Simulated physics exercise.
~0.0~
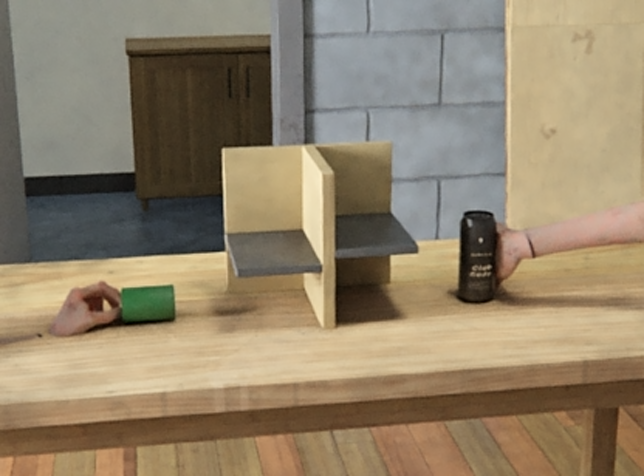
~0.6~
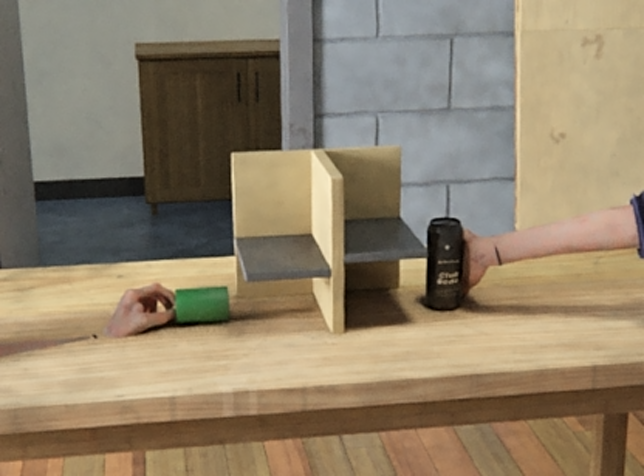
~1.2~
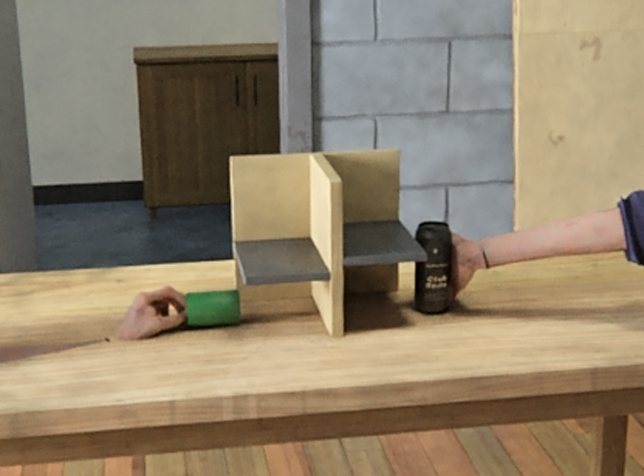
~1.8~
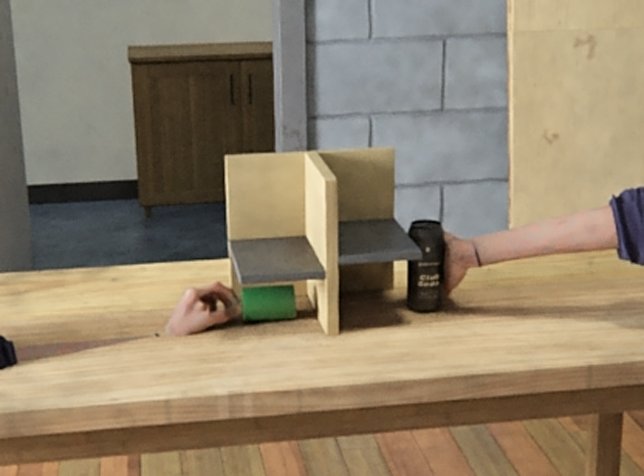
We see two hands push objects toward a two-sided shelf on a table, a green cylinder lying on its side from the left and an upright black can from the right. The can stops at the shelf's edge, while the cylinder slides in underneath.
